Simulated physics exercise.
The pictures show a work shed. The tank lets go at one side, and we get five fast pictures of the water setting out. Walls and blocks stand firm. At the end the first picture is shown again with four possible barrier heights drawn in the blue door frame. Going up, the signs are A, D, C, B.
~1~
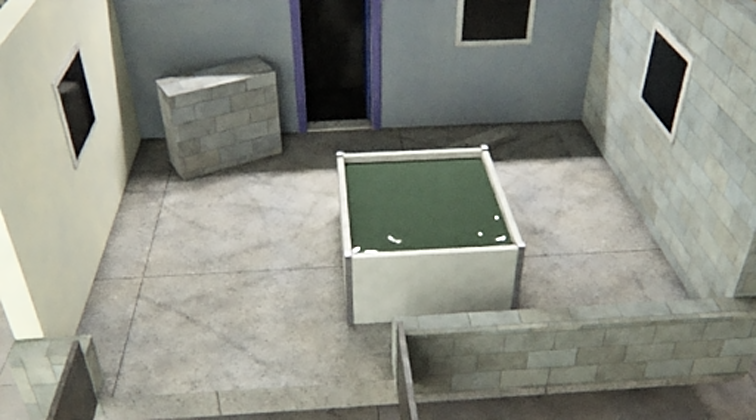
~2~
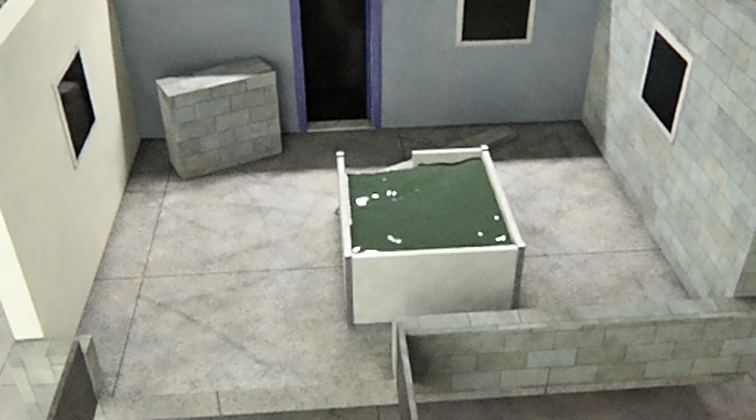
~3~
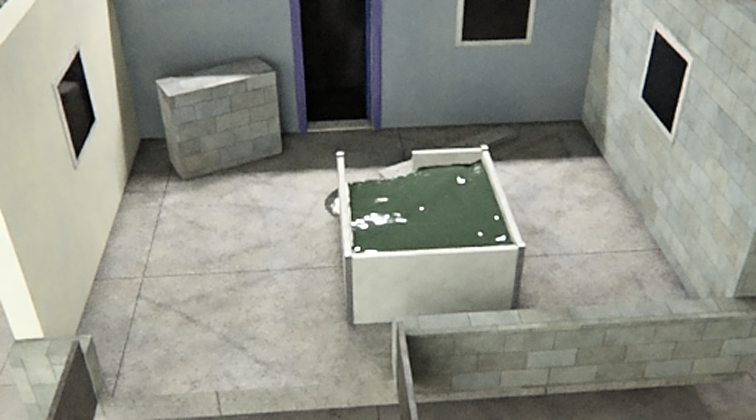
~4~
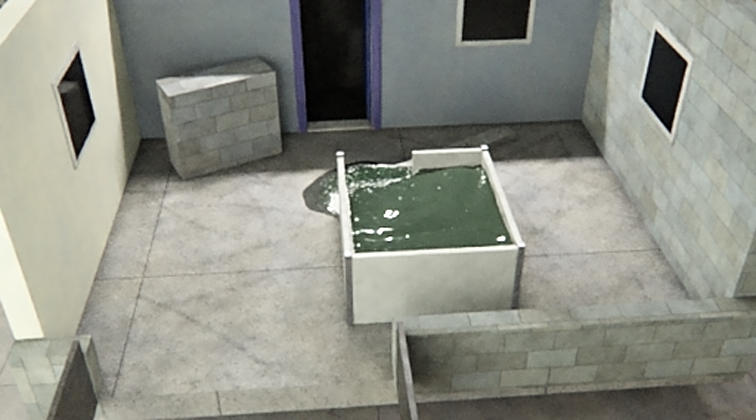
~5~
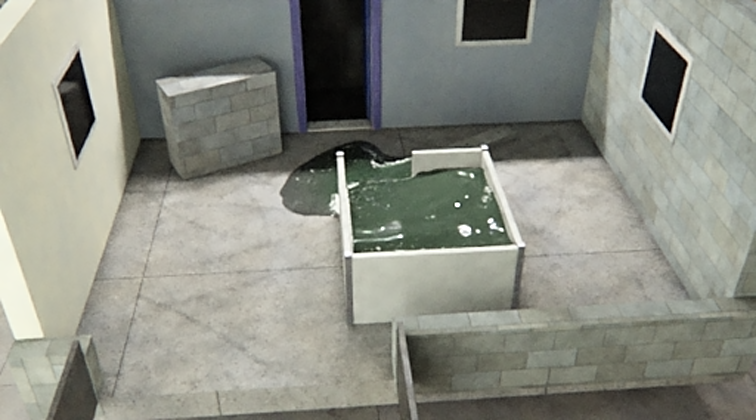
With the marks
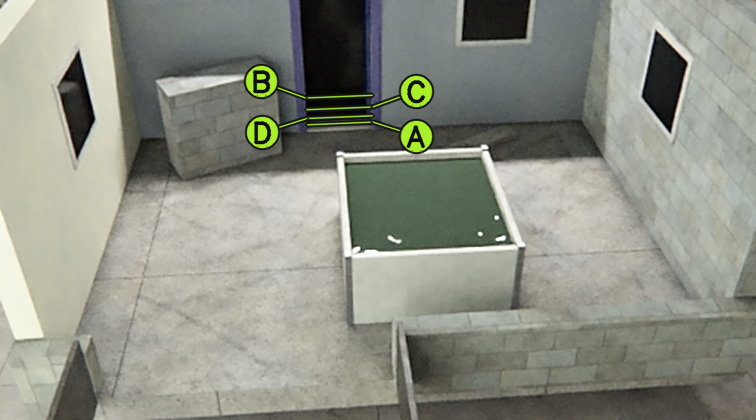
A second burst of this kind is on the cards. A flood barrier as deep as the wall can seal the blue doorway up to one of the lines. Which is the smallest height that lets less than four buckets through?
The limit is C.
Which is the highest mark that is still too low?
D.
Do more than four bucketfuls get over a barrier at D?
Yes, that goes wrong.
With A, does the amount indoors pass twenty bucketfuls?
Yes.
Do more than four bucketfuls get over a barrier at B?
No, not at all.
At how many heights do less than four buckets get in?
Two of the four.
On the marked copy, A at (340, 123); B at (339, 96); C at (339, 108); D at (339, 117); from the bottom up A, D, C, B.
Choosing A, dozens of bucketfuls pour in.
Choosing B, nothing gets over.
Choosing C, a bucket or two gets in.
Choosing D, about 14 bucketfuls get in.
